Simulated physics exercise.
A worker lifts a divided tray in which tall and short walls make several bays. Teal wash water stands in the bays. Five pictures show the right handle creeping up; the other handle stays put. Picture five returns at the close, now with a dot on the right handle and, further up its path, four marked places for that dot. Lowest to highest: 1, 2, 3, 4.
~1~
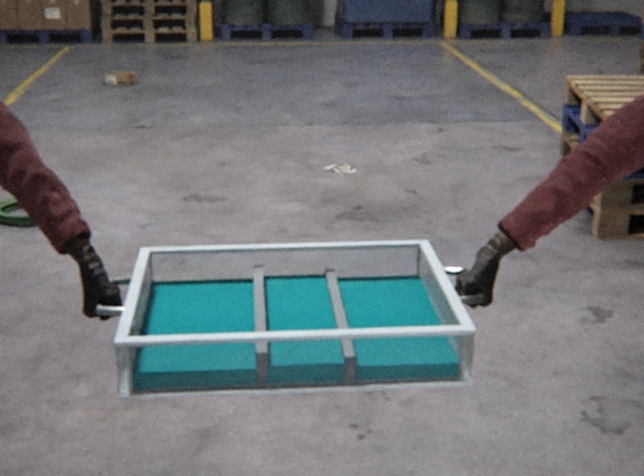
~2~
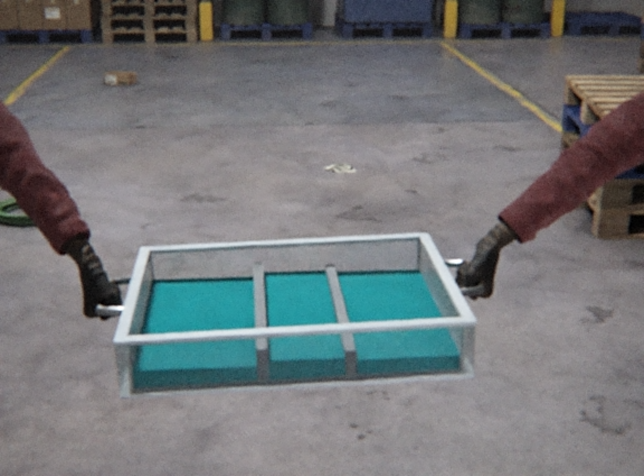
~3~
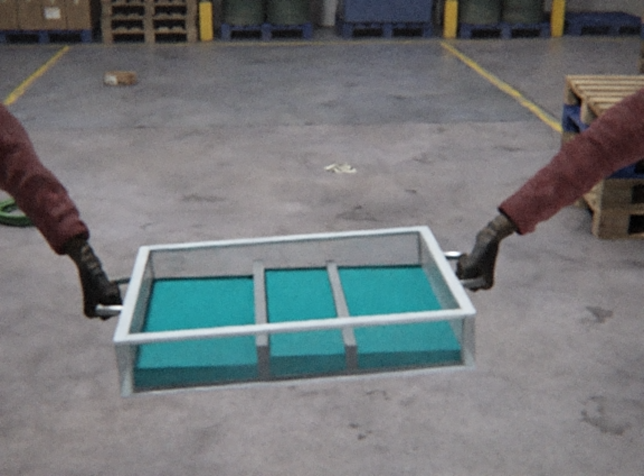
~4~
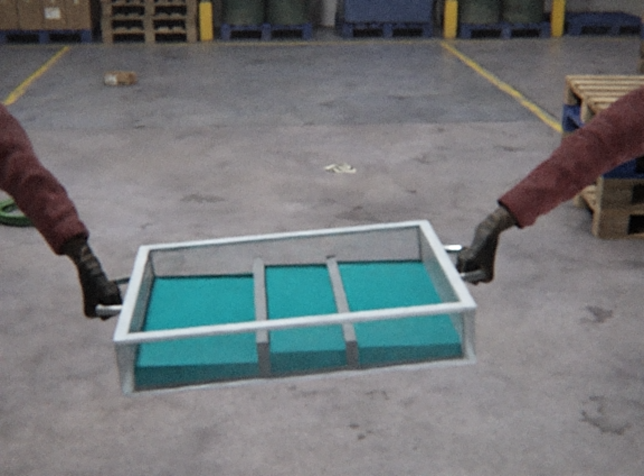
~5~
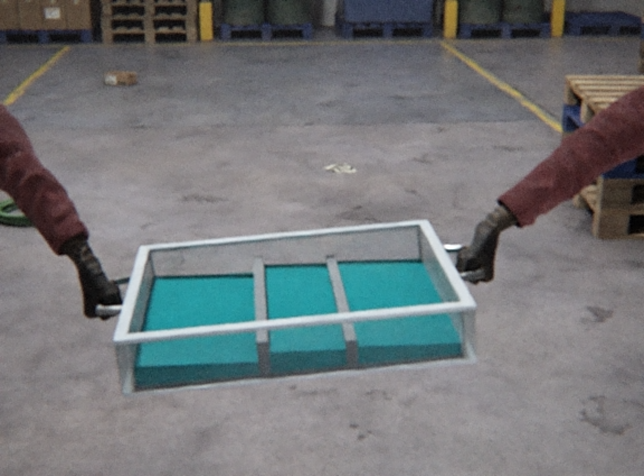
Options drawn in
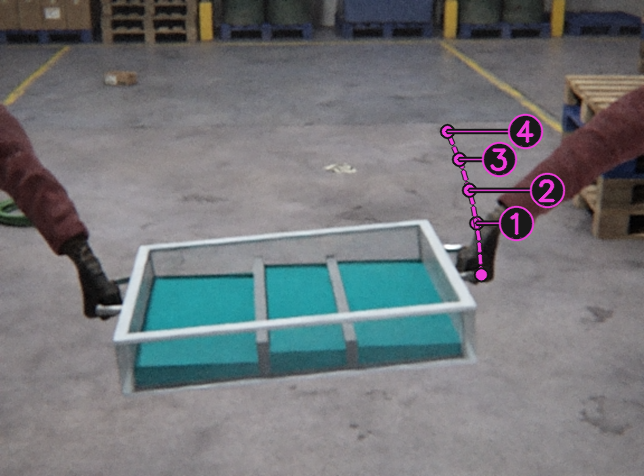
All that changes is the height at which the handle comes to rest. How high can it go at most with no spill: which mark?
3 is the one.
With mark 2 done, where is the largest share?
That is the left bay.
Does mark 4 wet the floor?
Yes, it does.
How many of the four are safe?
Three of the four.
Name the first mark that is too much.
The answer is 4.
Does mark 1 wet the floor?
No, that is safe.
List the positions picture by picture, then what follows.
The tray is level; deepest in the middle bay, at (299, 315), shallowest in the right; right handle at (472, 285).
Tipped about 1° down to the left; no wall is crossed; right handle at (472, 277).
Tipped about 3° down to the left; no wall is crossed; right handle at (473, 269).
Tipped about 4° down to the left; no wall is crossed; right handle at (473, 262).
Tipped about 4° down to the left; deepest in the middle bay, at (301, 303), shallowest in the right; right handle at (473, 261).
On the marked copy, 1 at (476, 223); 2 at (469, 190); 3 at (459, 159); 4 at (447, 131).
If 1 is chosen, nothing spills; the left bay holds the most.
If 2 is chosen, nothing spills; the left bay holds the most.
If 3 is chosen, nothing spills; the left bay holds the most.
If 4 is chosen, about 7 % goes over the rim.
